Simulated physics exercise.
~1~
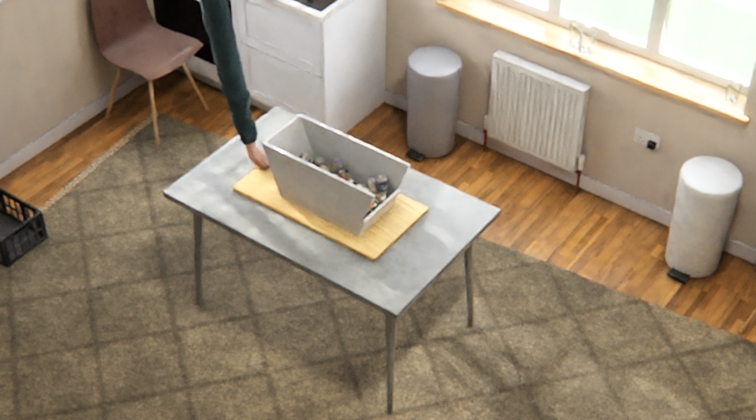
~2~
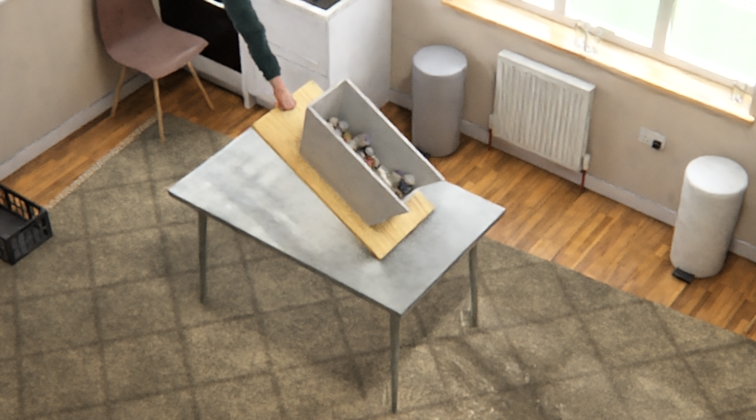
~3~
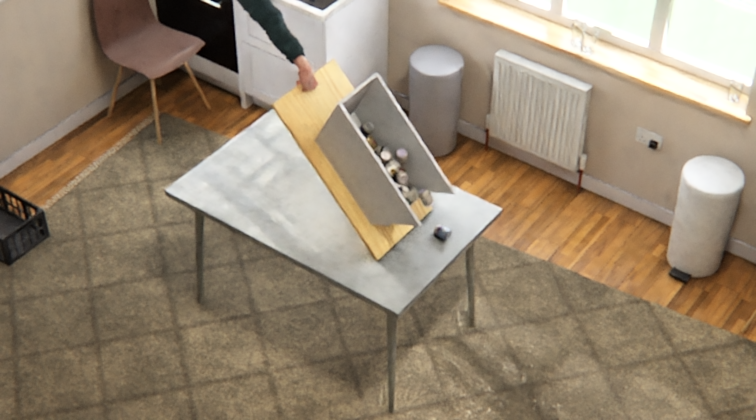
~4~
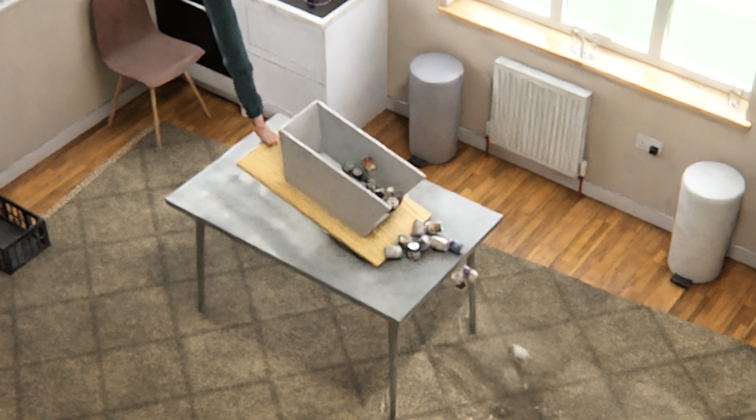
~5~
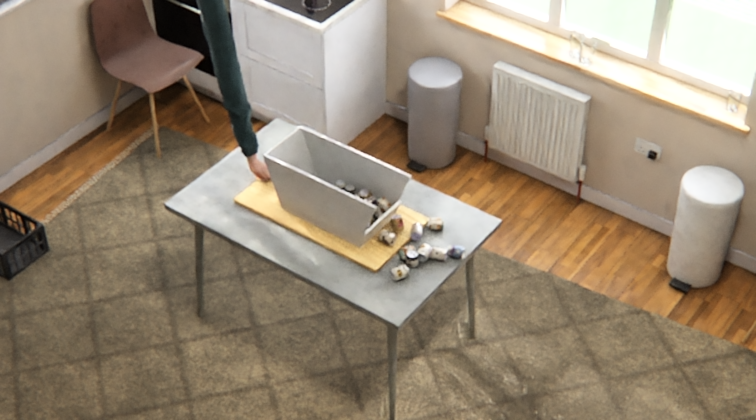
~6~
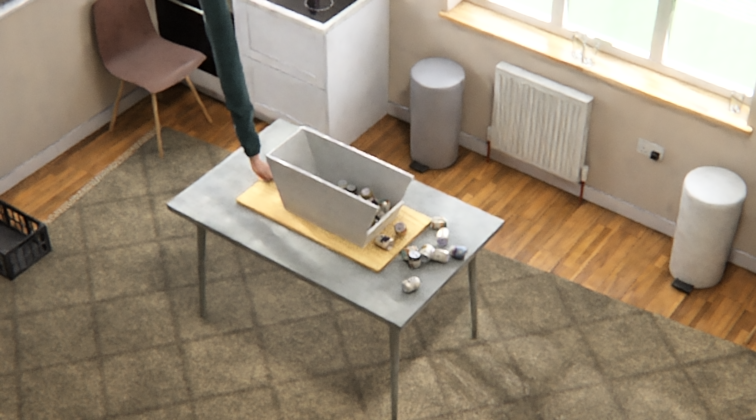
In a room with a patterned brown rug over a wooden floor, seen from above at a slight sway, a grey table stands near a radiator and two pale bins. On it, an open white box full of small cans sits on a yellowish wooden board. A hand in a dark green sleeve lifts the board's left end, tilting board and box steeply to the right. Cans slide toward the low right-hand wall and spill onto the table, some dropping off its edge. The hand lowers the board flat, leaving several cans scattered beside it and others still inside.
